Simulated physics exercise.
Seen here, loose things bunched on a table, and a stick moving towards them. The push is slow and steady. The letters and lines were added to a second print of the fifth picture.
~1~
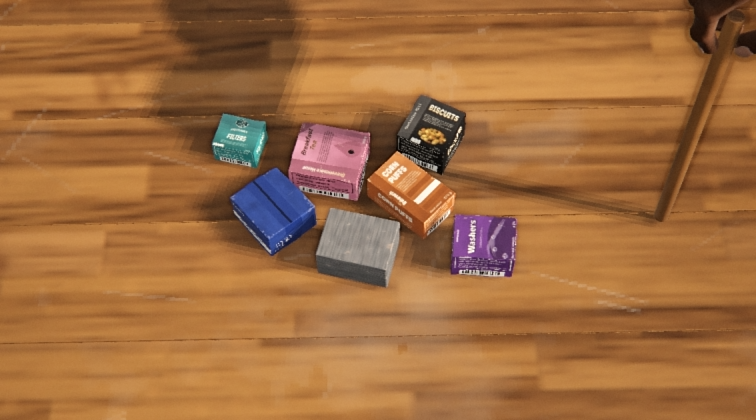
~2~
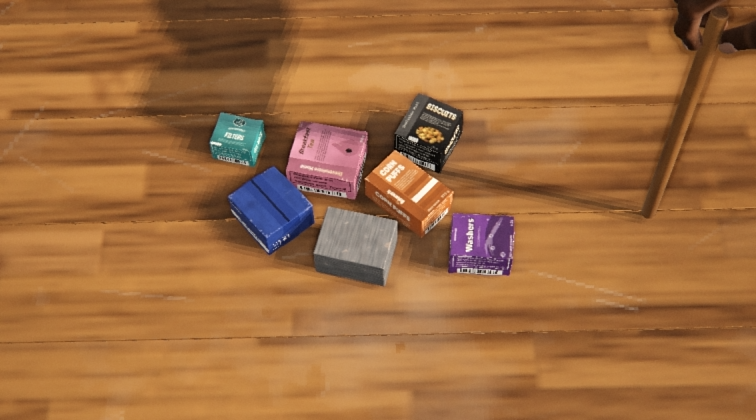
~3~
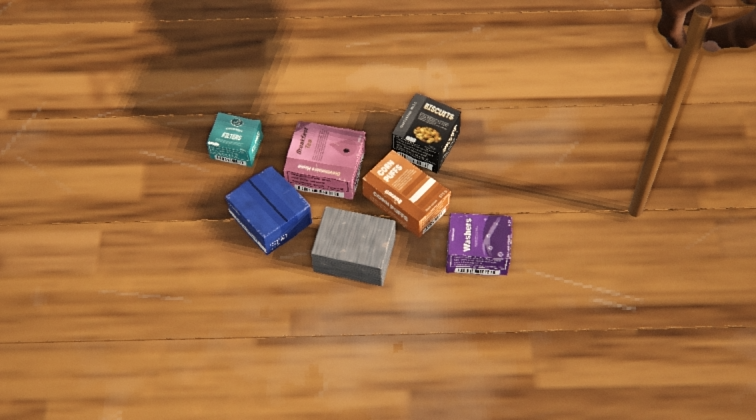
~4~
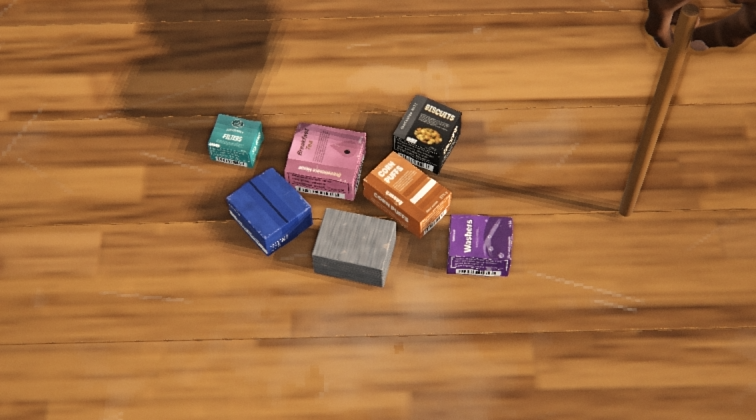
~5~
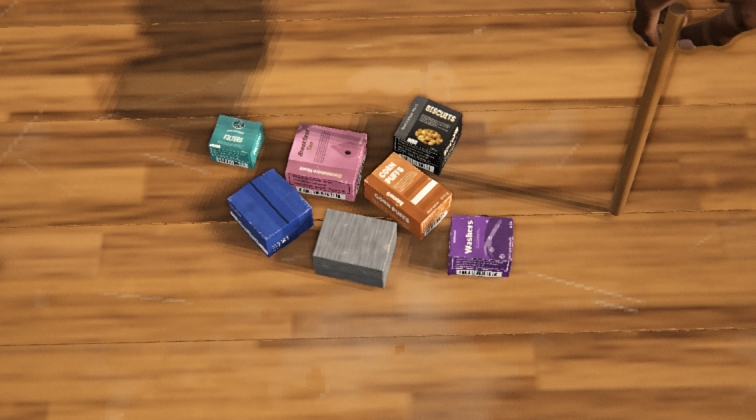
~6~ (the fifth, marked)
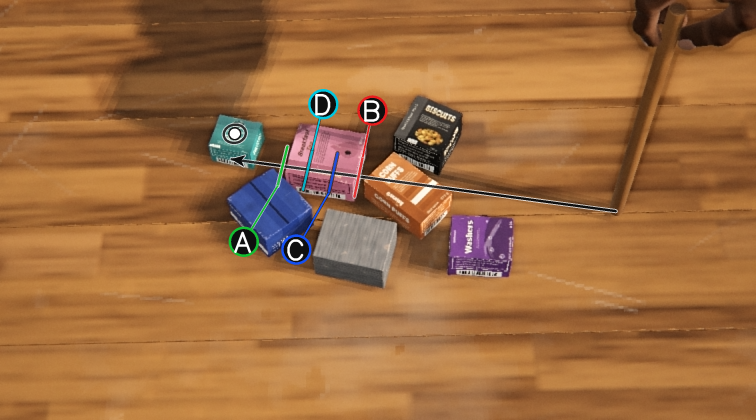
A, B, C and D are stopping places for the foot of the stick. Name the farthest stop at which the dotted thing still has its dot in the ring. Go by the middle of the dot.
Up to mark C.
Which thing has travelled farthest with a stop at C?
The pink packet.
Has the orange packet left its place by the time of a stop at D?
Yes.
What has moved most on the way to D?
It is the pink packet.
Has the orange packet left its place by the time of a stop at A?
Yes.
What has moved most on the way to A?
The pink packet.
On the marked copy, A at (283, 166); B at (358, 177); C at (333, 173); D at (307, 169); the arrow from (616, 211) to (232, 160); the white dot at (235, 134).
Following C. Soon after the start, foot of the stick (513, 198).
Later, foot of the stick (412, 185); orange packet (399, 200).
In the end, foot of the stick (333, 174); pink packet (292, 155); orange packet (394, 205); the dot is still in its ring.
As for the rest, A shifts the dotted thing to (193, 126); B keeps the dot in but is short; D shifts the dotted thing to (215, 135).
